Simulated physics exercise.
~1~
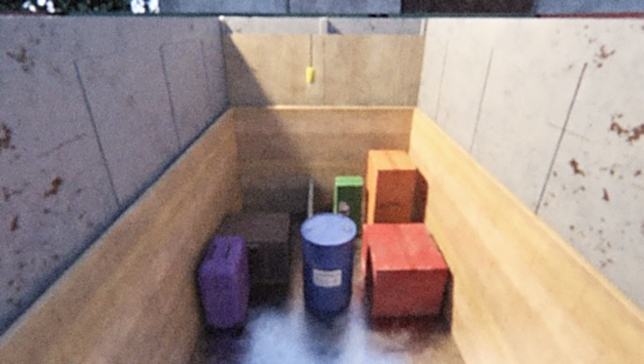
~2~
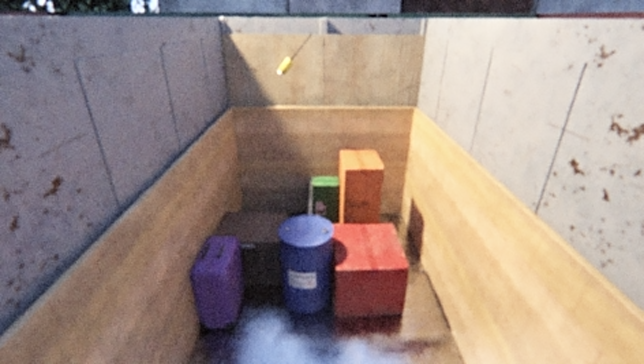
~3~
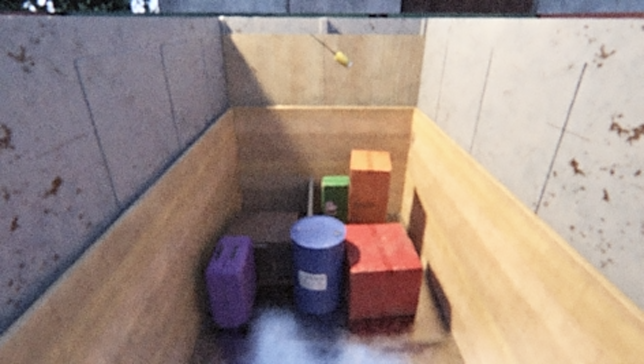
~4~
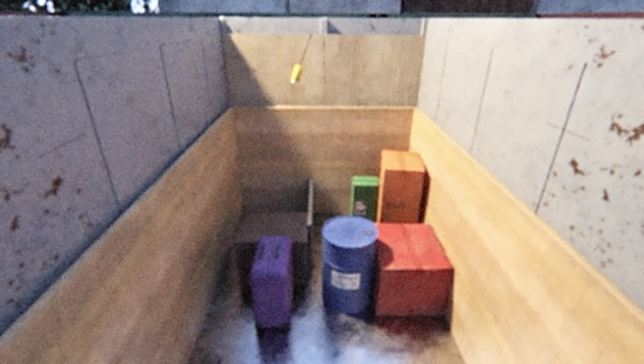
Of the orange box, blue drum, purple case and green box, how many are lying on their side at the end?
None of them are lying on their side. The orange box, blue drum, purple case and green box are all still upright at the end.
